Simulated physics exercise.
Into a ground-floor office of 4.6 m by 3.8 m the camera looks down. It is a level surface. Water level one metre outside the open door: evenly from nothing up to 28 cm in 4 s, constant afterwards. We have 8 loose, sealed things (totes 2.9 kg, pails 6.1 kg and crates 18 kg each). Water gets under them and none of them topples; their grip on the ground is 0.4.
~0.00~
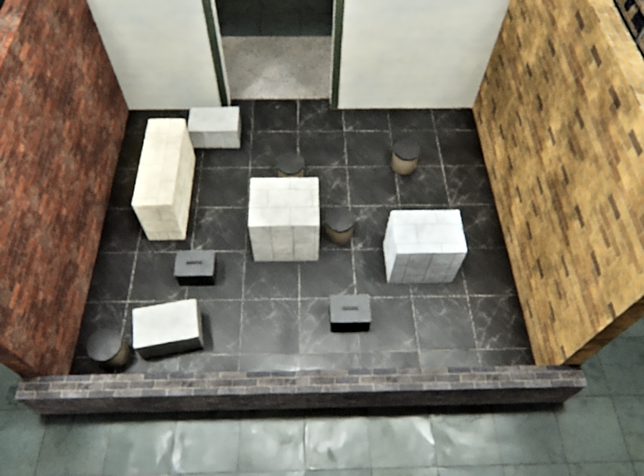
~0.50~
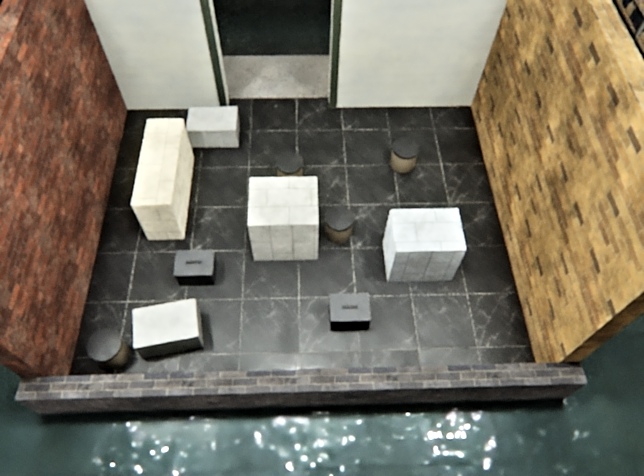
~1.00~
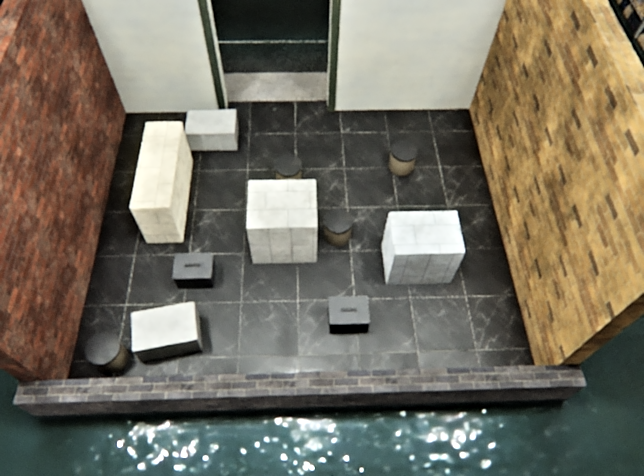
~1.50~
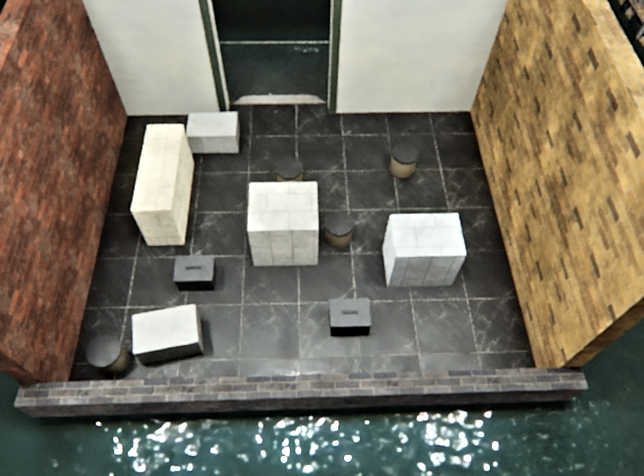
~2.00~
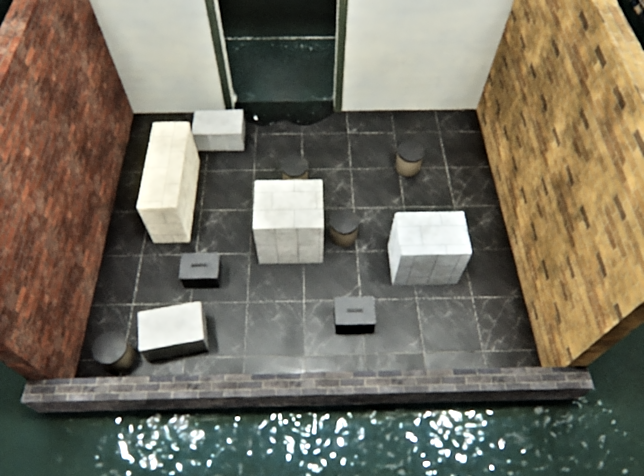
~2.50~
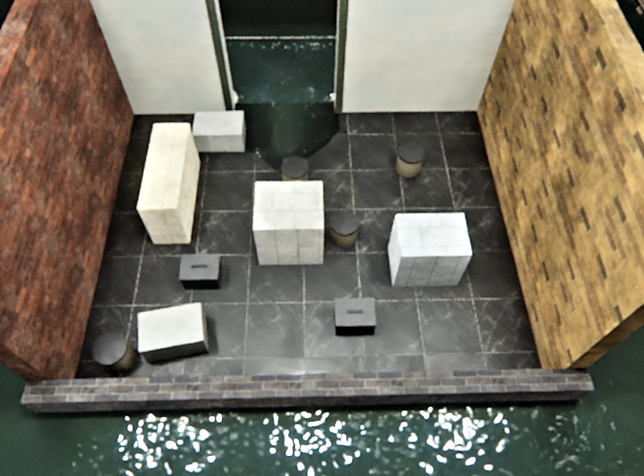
Dark green water spreads around a tiled office seen from above, between a red brick wall on the left and a yellowish one on the right. Pale blocks, small dark boxes and round, dark-topped pails stand scattered across the dark floor, all staying put. Glinting water appears beyond the low front wall, then creeps through the open doorway at the back and onto the tiles, while the view shifts very slightly.
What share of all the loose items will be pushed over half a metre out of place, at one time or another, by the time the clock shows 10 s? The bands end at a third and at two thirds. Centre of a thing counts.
Watching this, I'd call it the bulk of them.
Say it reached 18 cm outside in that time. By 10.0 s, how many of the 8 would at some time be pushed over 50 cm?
I count 2 of them in that case.
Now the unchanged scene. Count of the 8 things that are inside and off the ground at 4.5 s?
The number is 1.
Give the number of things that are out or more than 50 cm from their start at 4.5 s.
Answer: 1.
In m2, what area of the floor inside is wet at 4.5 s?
That flooded area is roughly 8.0 m2.
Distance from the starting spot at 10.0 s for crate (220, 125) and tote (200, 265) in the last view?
In that order: 30 cm, 100 cm.
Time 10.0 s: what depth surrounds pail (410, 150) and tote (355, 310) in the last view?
Some 5 cm at the first, some 11 cm at the second.
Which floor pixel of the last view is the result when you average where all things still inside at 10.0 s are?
About (292, 267).
After 3.5 s 0 of 8 are over 50 cm from their spots; 0 afloat.
After 4.5 s 1 of 8 are over 50 cm from their spots; 1 afloat.
After 7.0 s 4 of 8 are over 50 cm from their spots; 4 afloat.
After 10.0 s 6 of 8 are over 50 cm from their spots, and 6 have been at some point; 7 afloat.
